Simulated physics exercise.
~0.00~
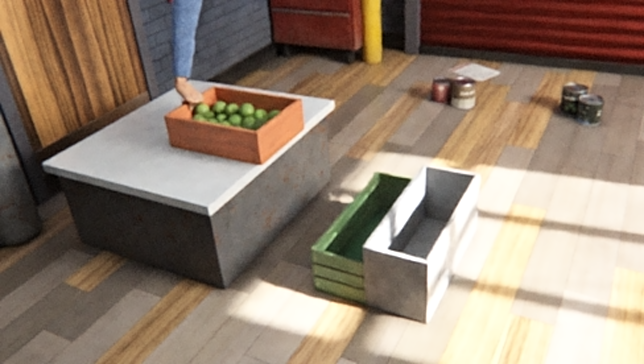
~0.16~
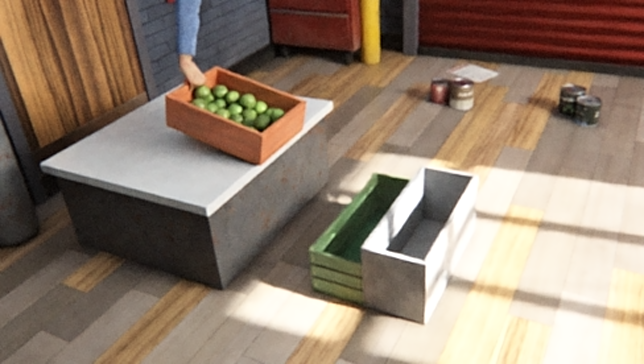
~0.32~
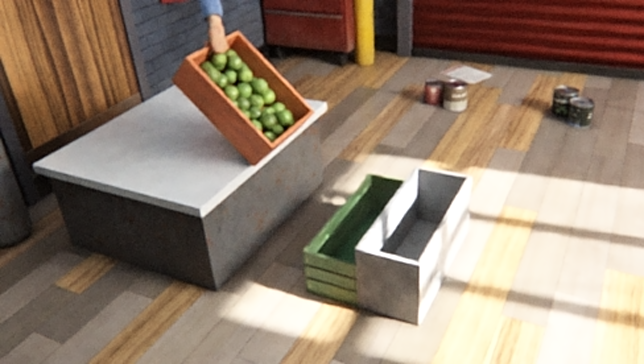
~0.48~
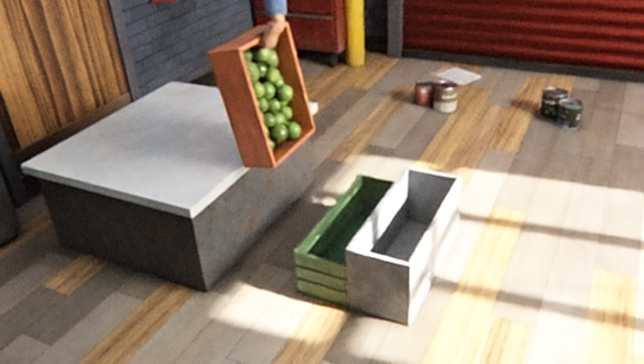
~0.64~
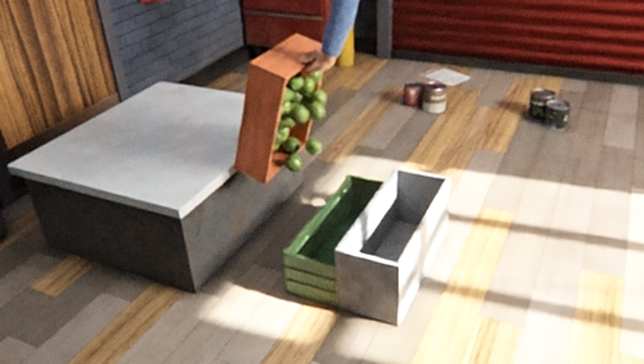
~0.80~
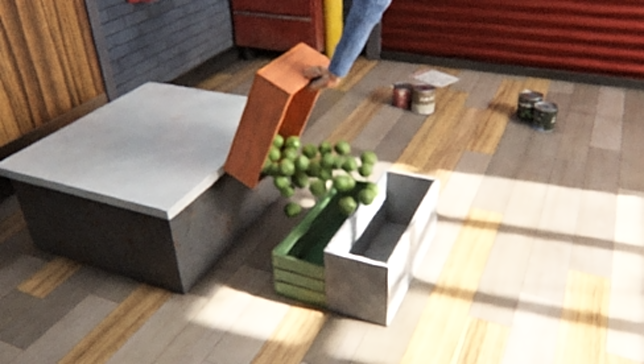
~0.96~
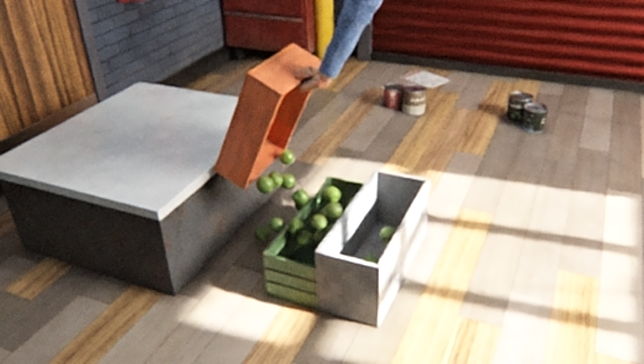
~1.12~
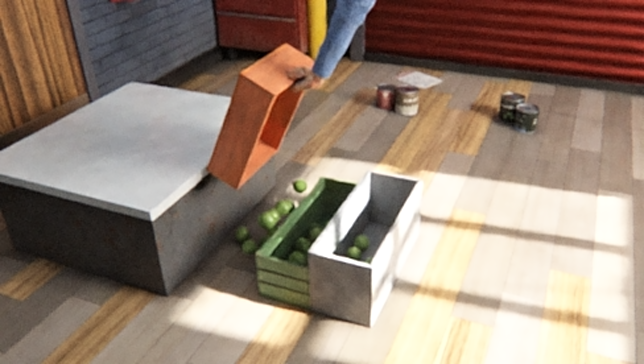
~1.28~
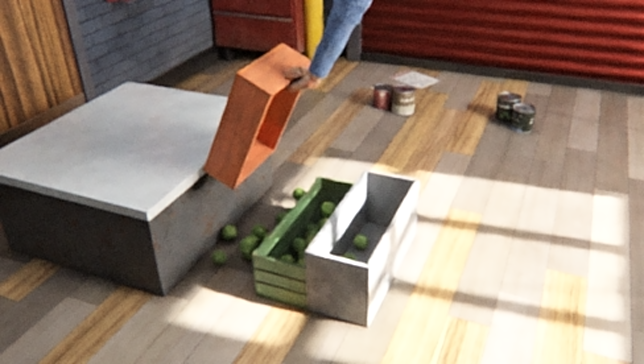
In the video, a hand tips an orange crate of green apples over the edge of a bench, spilling them toward a green box and a grey box below; most land in the green box, some in the grey one, and others on the floor beside the bench.
